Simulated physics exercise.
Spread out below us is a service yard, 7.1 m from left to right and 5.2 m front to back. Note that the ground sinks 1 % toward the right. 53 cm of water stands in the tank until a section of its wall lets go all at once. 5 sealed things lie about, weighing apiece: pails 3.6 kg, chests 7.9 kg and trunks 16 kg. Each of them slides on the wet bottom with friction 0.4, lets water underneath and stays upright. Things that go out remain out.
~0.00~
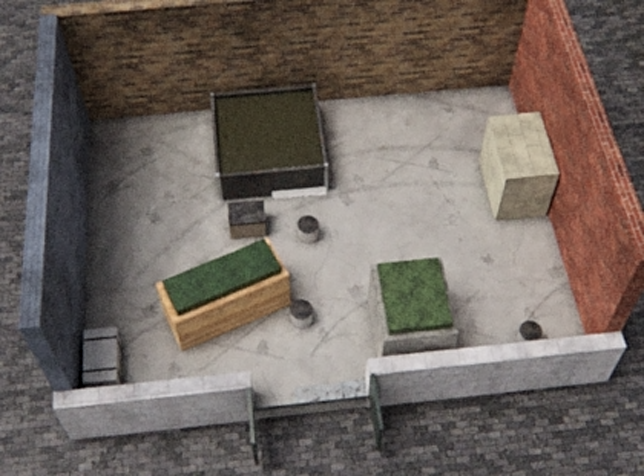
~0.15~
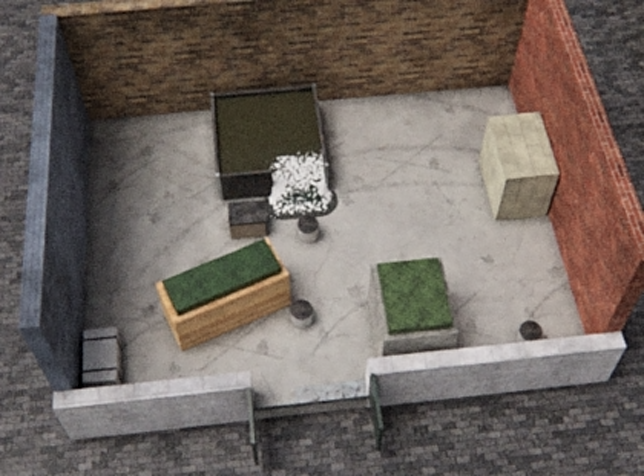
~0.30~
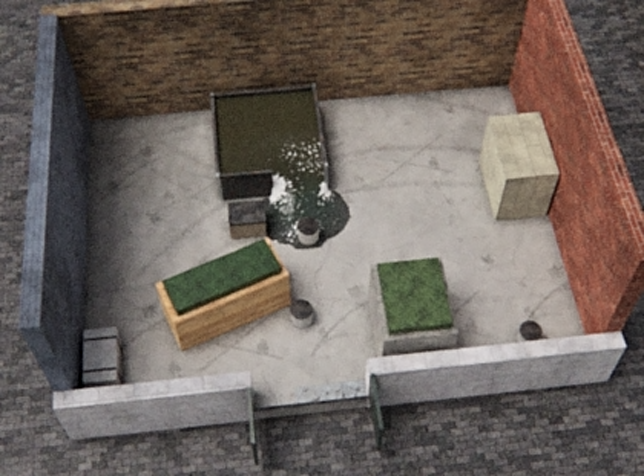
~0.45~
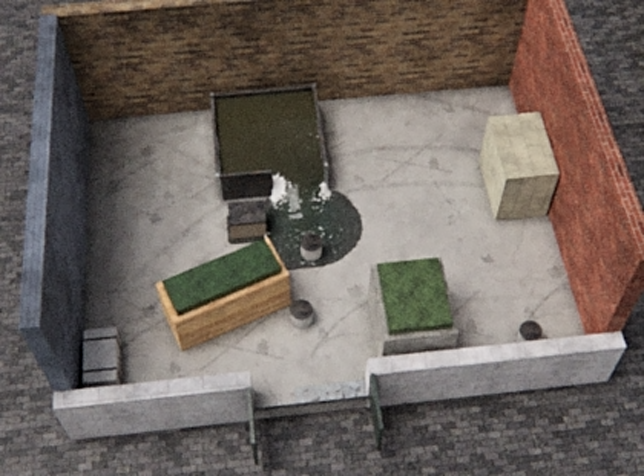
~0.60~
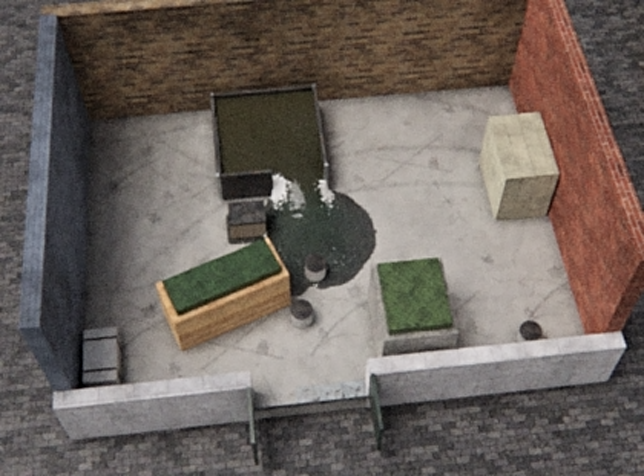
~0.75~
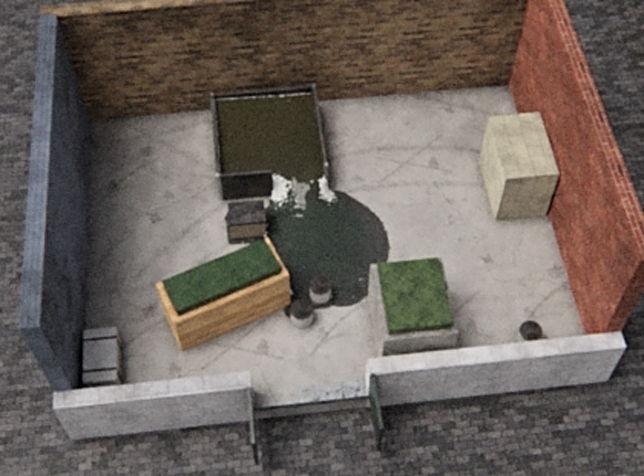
The footage shows a walled yard where water bursts from the front of a dark, open-topped tank and spreads across the pale floor in a dark pool, carrying a small pail toward the near side while the other objects stay put.
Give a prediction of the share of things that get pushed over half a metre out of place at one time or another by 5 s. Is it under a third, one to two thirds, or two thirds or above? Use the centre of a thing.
It is one to two thirds.
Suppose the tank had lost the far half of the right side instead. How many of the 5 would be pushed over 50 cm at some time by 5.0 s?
The answer would then be 0.
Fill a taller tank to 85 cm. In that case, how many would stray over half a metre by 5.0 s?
The answer would then be 3.
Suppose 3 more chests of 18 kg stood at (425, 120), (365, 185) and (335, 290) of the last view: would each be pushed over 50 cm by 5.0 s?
Answers in order are does not cross, does not cross and crosses the line.
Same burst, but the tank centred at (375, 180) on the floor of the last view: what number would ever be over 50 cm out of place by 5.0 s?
That gives 3 of them.
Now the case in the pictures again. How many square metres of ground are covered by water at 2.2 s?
Close to 15 m2, I'd say.
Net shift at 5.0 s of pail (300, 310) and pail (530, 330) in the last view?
Going through them in turn, the first is gone out and the second is 80 cm.
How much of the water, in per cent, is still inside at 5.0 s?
76 %.
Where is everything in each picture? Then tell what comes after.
The first picture shows a pail at (308, 224), on the bottom; a chest at (246, 212) rests on the ground; 2.6 m2 under water; 0 of 5 have shifted.
The second picture shows a pail at (308, 224) rests on the ground; a chest at (246, 212) rests on the ground; 3.1 m2 under water; 0 of 5 have shifted.
The third picture shows a pail at (308, 226), on the bottom, 3 cm from its start; a chest at (246, 212) rests on the ground; water covers 3.6 m2; 0 of 5 have shifted.
The fourth picture shows a pail at (311, 242), on the bottom, 33 cm from its start; a chest at (246, 212), on the bottom; water covers 4.3 m2; 1 of 5 have shifted.
The fifth picture shows a pail at (315, 263) rests on the ground, 70 cm from its start; a chest at (246, 212), on the bottom; water covers 5.2 m2; 1 of 5 have shifted.
The sixth picture shows a pail at (320, 284) rests on the ground, 107 cm from its start; a chest at (246, 212) rests on the ground; water covers 5.9 m2; 1 of 5 have shifted.
After 1.1 s 1 of 5 are over 50 cm from their spots; 0 afloat.
After 2.2 s 2 of 5 are over 50 cm from their spots; 0 afloat.
After 3.5 s 2 of 5 are over 50 cm from their spots; 1 afloat.
After 5.0 s 3 of 5 are over 50 cm from their spots, and 3 have been at some point; 1 afloat.
